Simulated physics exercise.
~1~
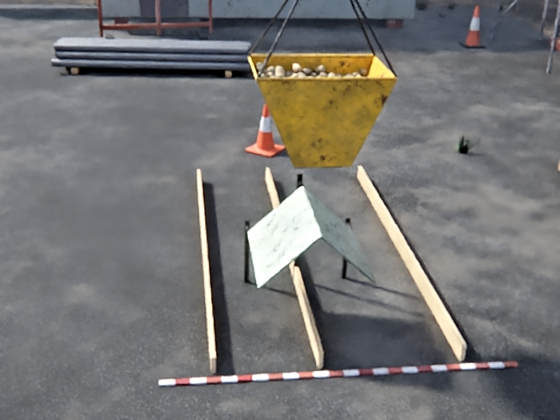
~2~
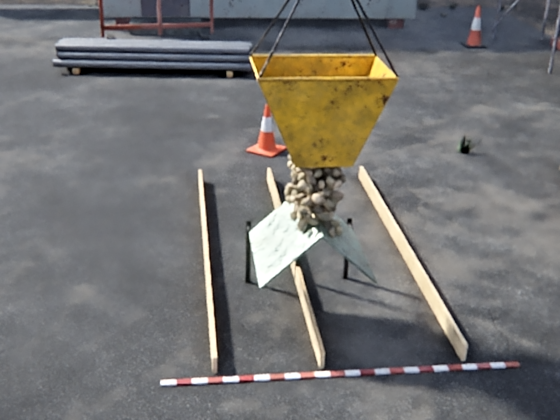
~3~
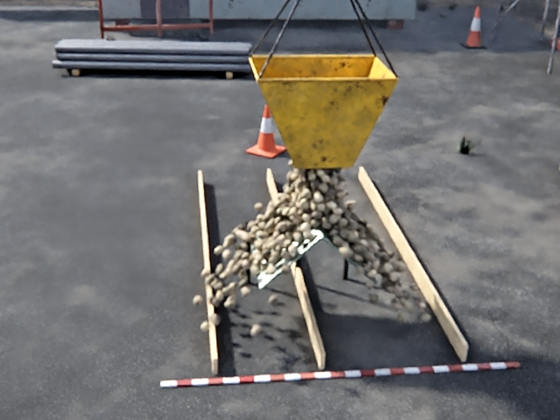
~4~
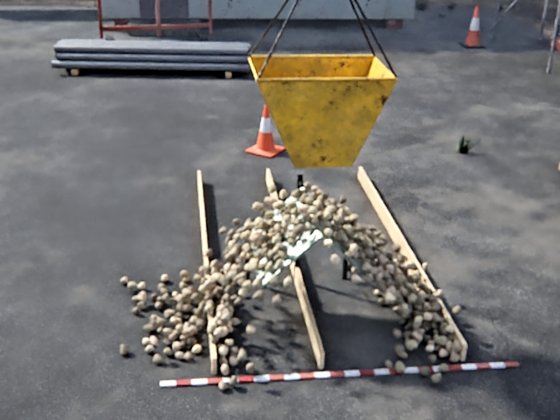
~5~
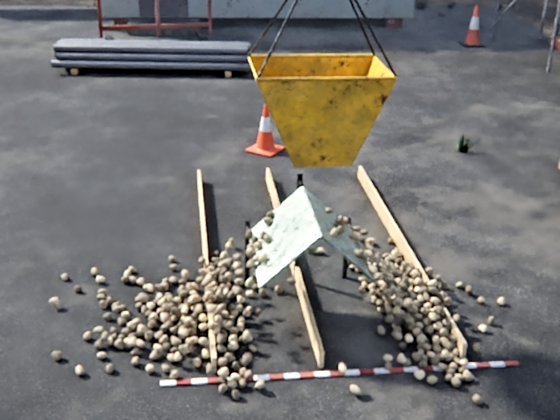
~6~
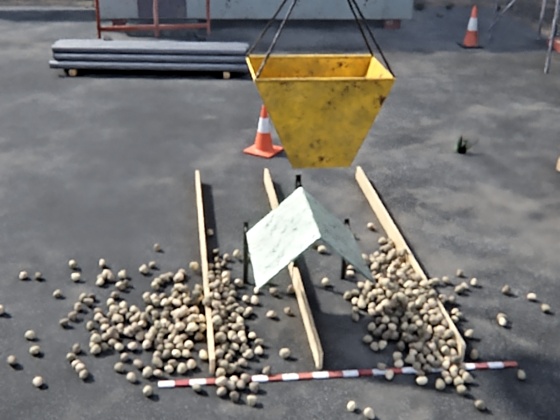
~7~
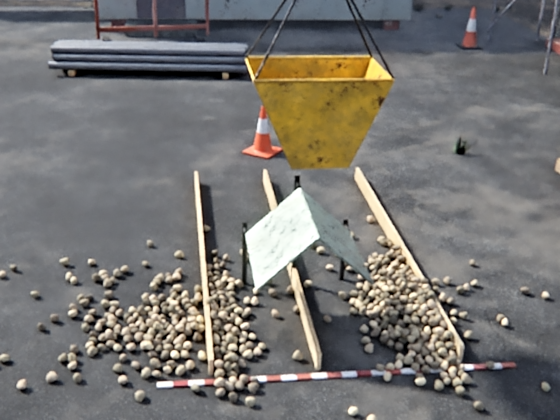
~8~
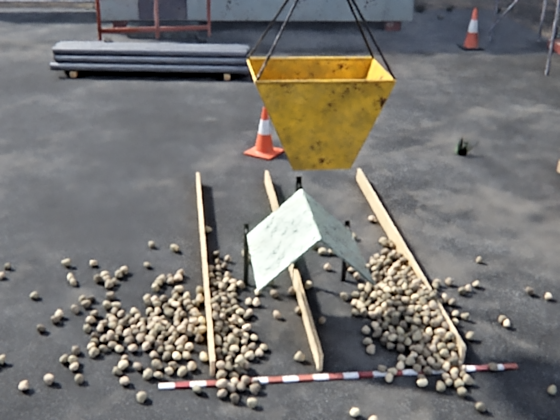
The clip opens on a yellow skip full of smooth, rounded stones, hanging still above a pale peaked steel plate, with three wooden planks and a red and white staff laid on dark asphalt. The stones drop from the bottom of the skip in a dense stream onto the peak. They split and tumble down both slopes, spilling between the planks and emptying the skip. Many on the left pass over the outer plank and scatter. The plate clears, and the stones settle, with the largest share in the right bay and others in and beyond the left bay.
